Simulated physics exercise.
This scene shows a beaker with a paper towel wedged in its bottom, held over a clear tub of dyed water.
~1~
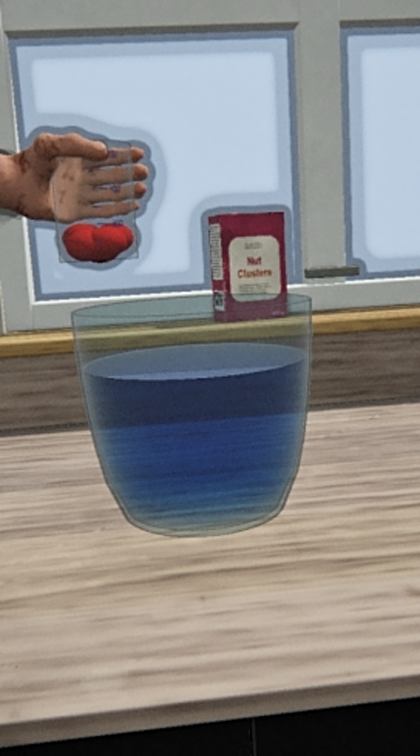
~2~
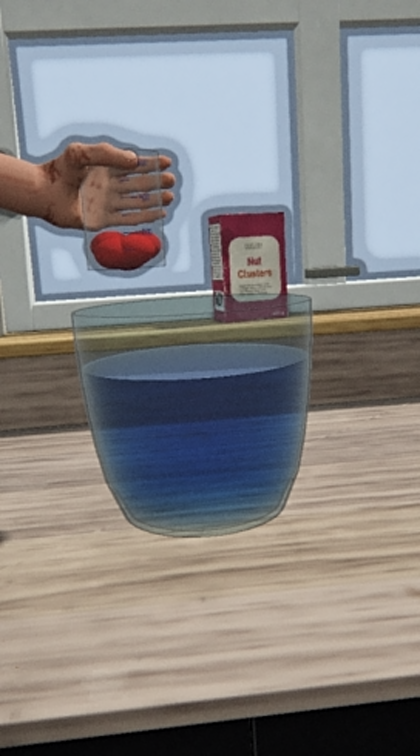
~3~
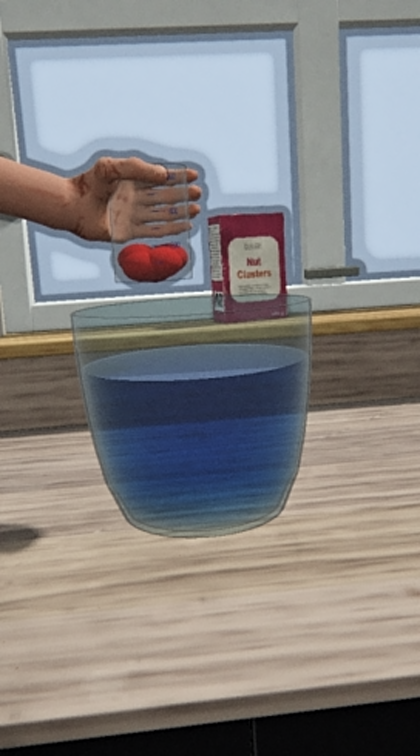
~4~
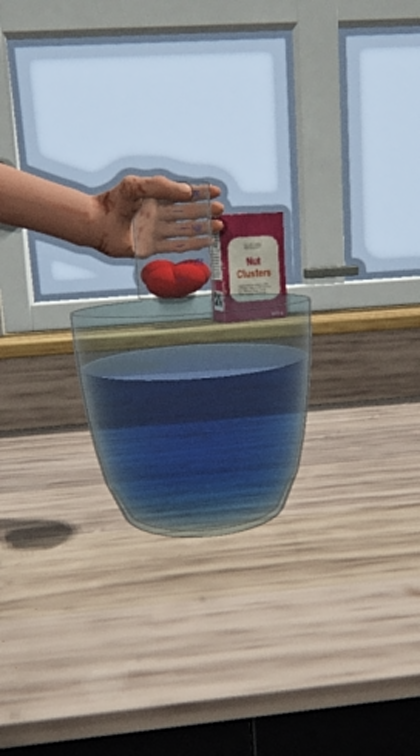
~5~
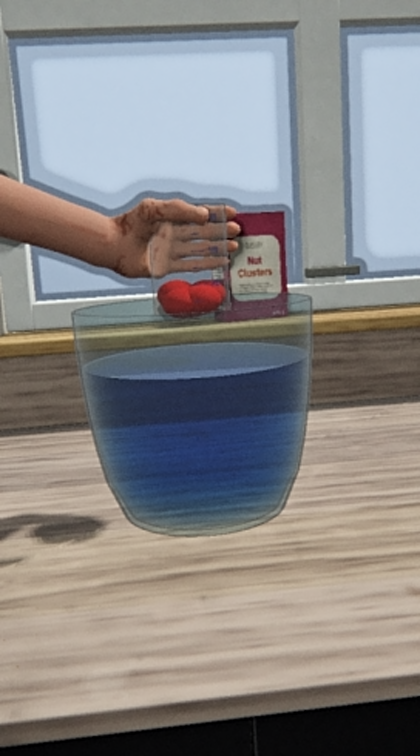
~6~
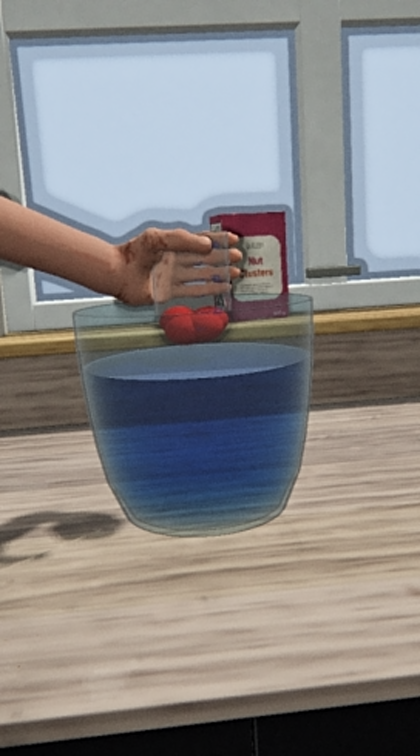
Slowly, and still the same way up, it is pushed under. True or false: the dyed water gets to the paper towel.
True.
A moment on, the beaker enters the dyed water.
Further on, dyed water pours in as the air escapes.
When it is over, the beaker is under, flooded, and the paper towel is wet.
